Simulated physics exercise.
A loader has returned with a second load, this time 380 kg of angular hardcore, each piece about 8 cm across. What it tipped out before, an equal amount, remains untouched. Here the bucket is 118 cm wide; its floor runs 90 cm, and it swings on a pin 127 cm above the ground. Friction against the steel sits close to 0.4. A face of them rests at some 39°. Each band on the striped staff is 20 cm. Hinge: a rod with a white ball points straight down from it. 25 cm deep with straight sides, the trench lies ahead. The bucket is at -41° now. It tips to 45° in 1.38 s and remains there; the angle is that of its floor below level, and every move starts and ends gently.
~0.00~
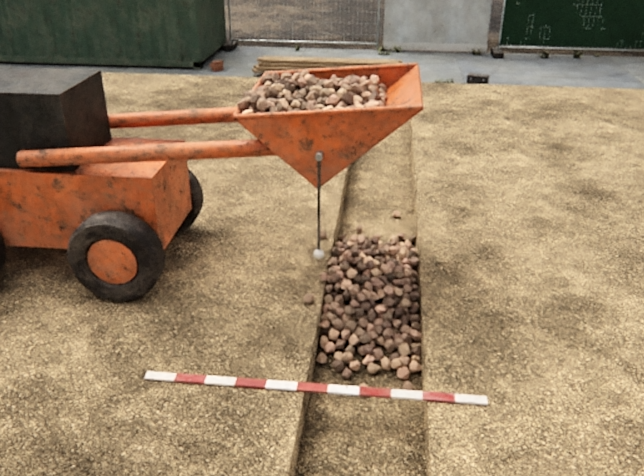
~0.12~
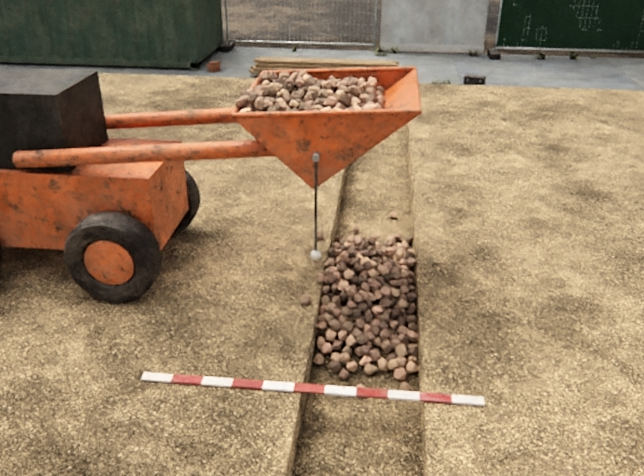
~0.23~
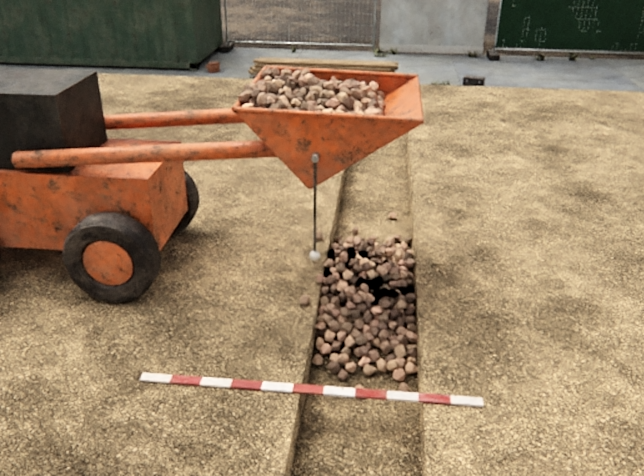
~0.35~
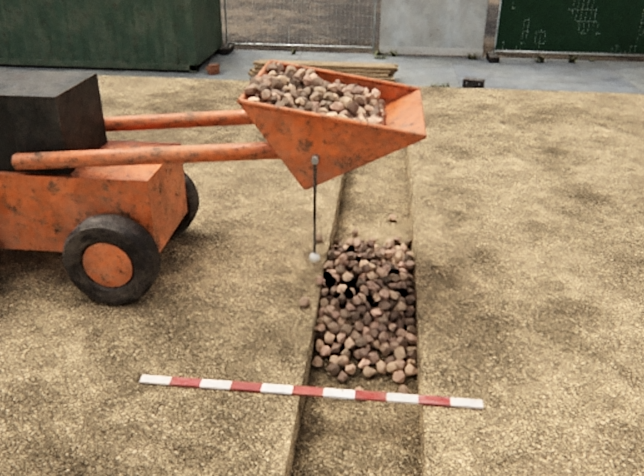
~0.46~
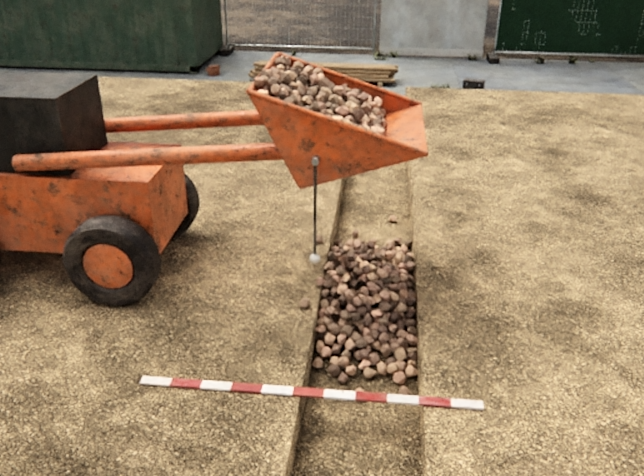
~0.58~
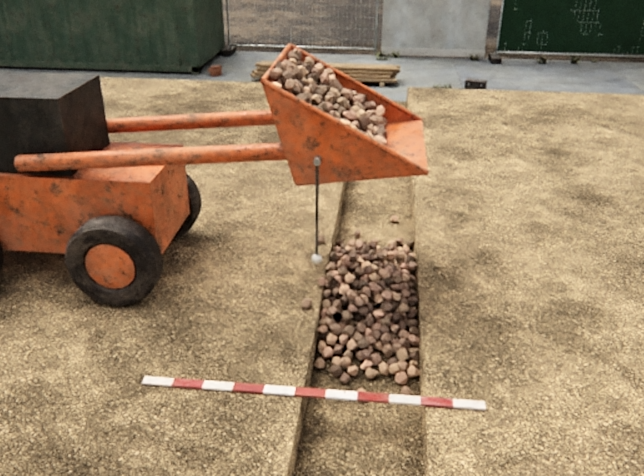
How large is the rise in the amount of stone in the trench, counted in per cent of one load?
43 %.
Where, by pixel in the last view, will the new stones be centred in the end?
In the last view, somewhere near (426, 278).
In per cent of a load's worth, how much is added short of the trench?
Some 0 % of one load's worth.
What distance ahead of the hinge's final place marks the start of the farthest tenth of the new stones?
Roughly 130 cm ahead of it.
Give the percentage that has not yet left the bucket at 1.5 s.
Roughly 45 per cent is still inside.
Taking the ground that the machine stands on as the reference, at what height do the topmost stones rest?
Close to 30 centimetres up.
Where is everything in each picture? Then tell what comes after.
In the first frame, the bucket is at -41°, its lip at (423, 108); the top of the load is at (319, 83). The earlier load is highest near (352, 261), 5 cm above ground level, 1 % short of the trench, 99 % in the trench.
In the second frame, the bucket is at -39°, its lip at (421, 112); the top of the load is at (300, 82); the stones move at 0.1 m/s on average.
In the third frame, lip at (423, 121), floor tilted -35°, highest stones at (287, 78); the stones move at 0.2 m/s on average.
In the fourth frame, lip at (426, 137), floor tilted -27°, highest stones at (278, 74); the stones move at 0.3 m/s on average.
In the fifth frame, the bucket is at -18°, its lip at (428, 154); the top of the load is at (283, 69); the stones move at 0.3 m/s on average.
In the sixth frame, the bucket is at -8°, its lip at (428, 173); the top of the load is at (295, 63); the stones move at 0.4 m/s on average.
After 1.0 s the floor is at 31°; in per cent of one load, 100 in the bucket, 1 short of the trench, 99 in the trench; the foremost stones are at (413, 300).
After 1.5 s the floor is at 45°; in per cent of one load, 43 in the bucket, 1 short of the trench, 143 in the trench, 13 past the trench; the foremost stones are at (446, 289).
After 1.8 s the floor is at 45°; in per cent of one load, 3 in the bucket, 1 short of the trench, 151 in the trench, 45 past the trench; the foremost stones are at (519, 285).
After 4.6 s the floor is at 45°; in per cent of one load, 0 in the bucket, 1 short of the trench, 143 in the trench, 57 past the trench; the foremost stones are at (576, 289). Net gain in the trench, 43.
